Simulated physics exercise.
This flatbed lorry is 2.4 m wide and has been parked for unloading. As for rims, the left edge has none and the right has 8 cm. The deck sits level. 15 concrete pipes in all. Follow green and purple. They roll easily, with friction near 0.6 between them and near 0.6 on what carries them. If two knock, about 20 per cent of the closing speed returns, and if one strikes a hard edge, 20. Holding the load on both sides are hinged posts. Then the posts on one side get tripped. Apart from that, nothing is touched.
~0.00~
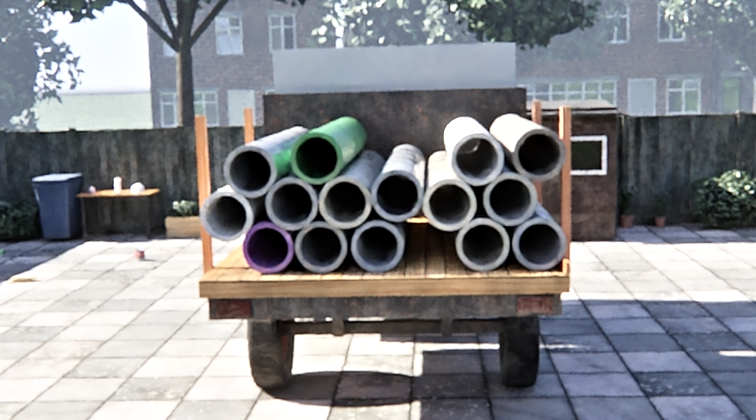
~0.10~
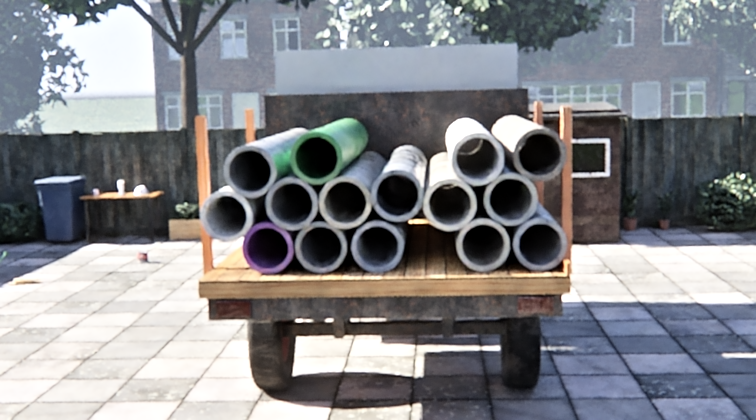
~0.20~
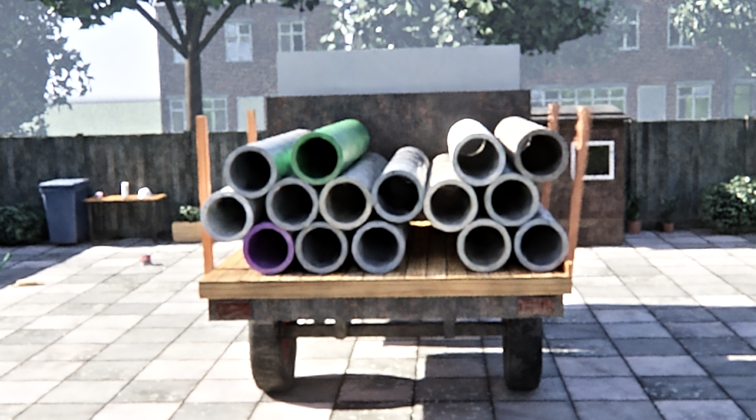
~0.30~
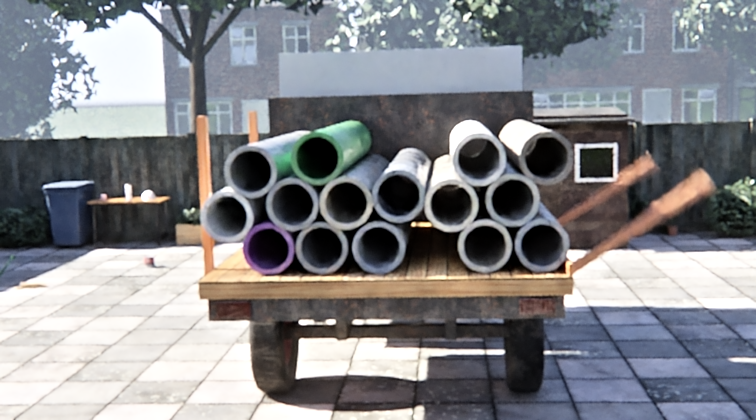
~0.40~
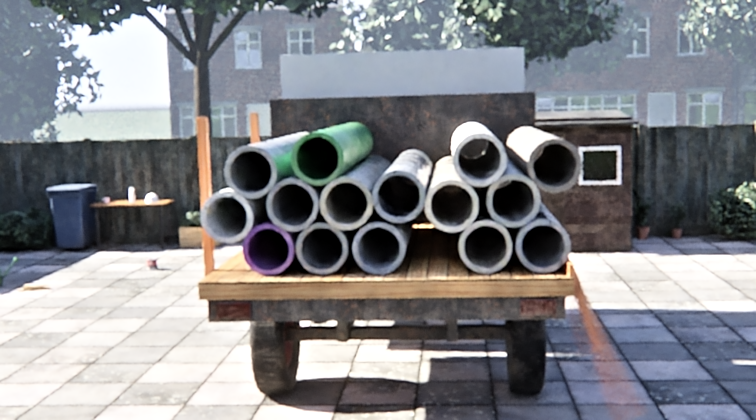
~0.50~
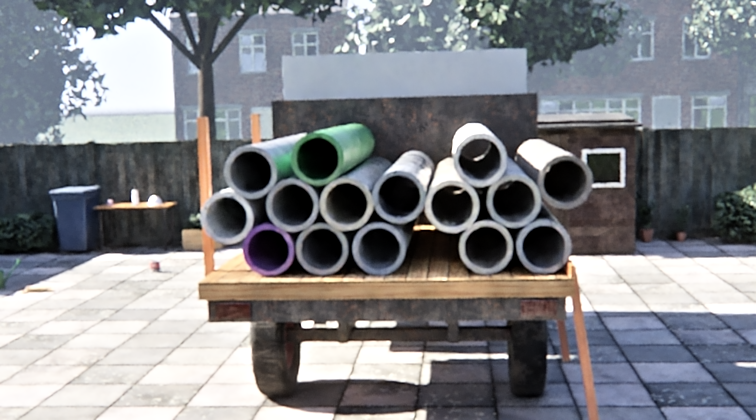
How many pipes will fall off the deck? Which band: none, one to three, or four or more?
Band: One to three.
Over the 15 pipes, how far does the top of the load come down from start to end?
0 cm.
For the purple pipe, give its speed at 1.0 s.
About 0.0 m/s.
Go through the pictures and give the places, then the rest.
The first frame shows green (317, 158), purple (267, 249); both sides upright; the deck is level; 6 of the 15 make up the bottom layer.
The second frame shows green (317, 158), purple (267, 249); sides still shut.
The third frame shows green (317, 158), purple (267, 249); right posts out by 5°, tip at (586, 113).
The fourth frame shows green (317, 158), purple (267, 250); right posts out by 55°, tip at (706, 183).
The fifth frame shows green (317, 159), purple (268, 250); right posts out by 160°, tip at (627, 413).
The sixth frame shows green (318, 159), purple (267, 251); right posts out by 170°, tip out of sight.
By 1.0 s, green is up on others, 80 cm from the left edge; purple is on the deck, 45 cm from the left edge; 1 of 15 is off.
Finally (4.5 s), green is up on others, 80 cm from the left edge; purple is on the deck, 45 cm from the left edge; 1 of 15 is off.
